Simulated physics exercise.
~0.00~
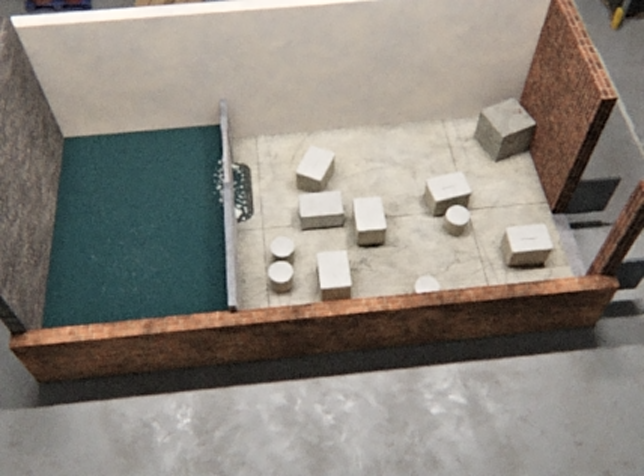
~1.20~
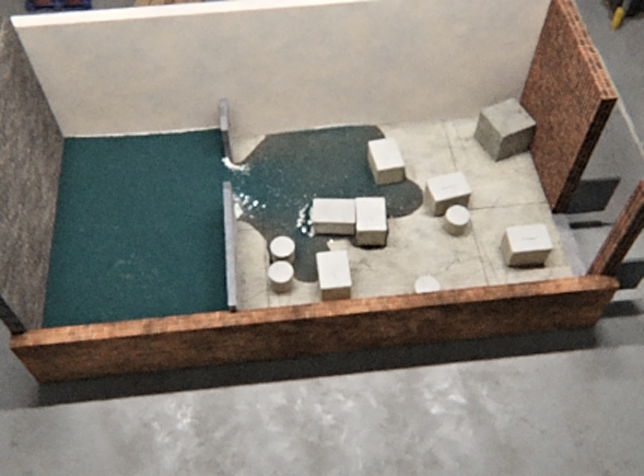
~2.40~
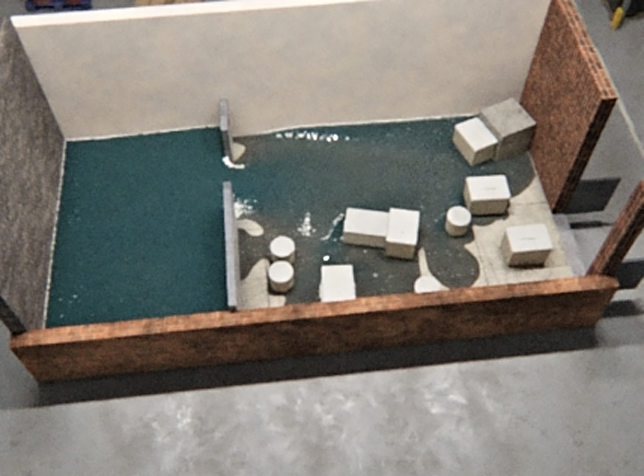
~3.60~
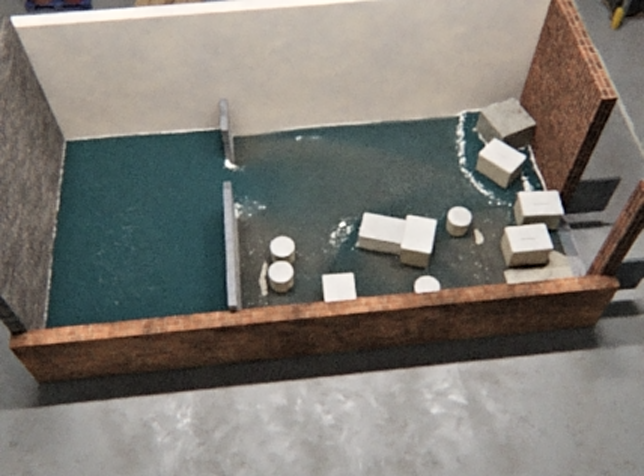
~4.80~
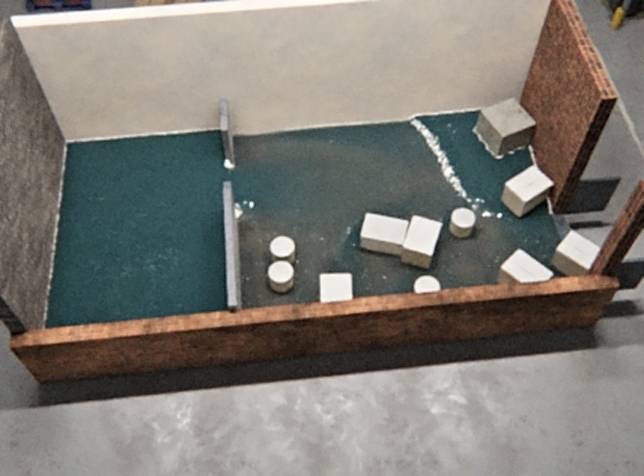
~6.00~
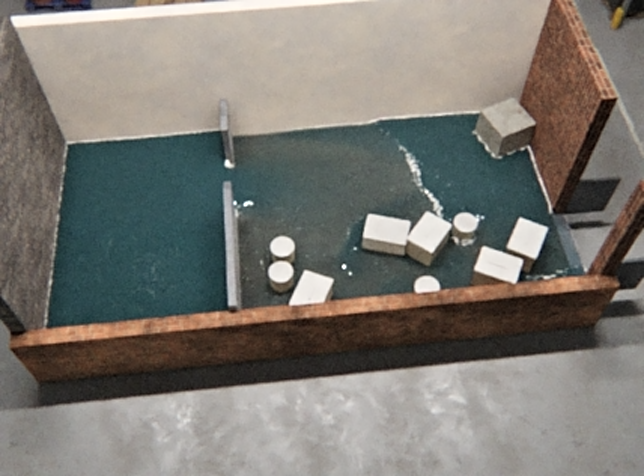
Dark green water burst through a gap in the inner wall and spread across the dry right room, pushing several pale blocks toward the far end, where one disappeared near the opening while the rest stayed scattered in the flooded room.
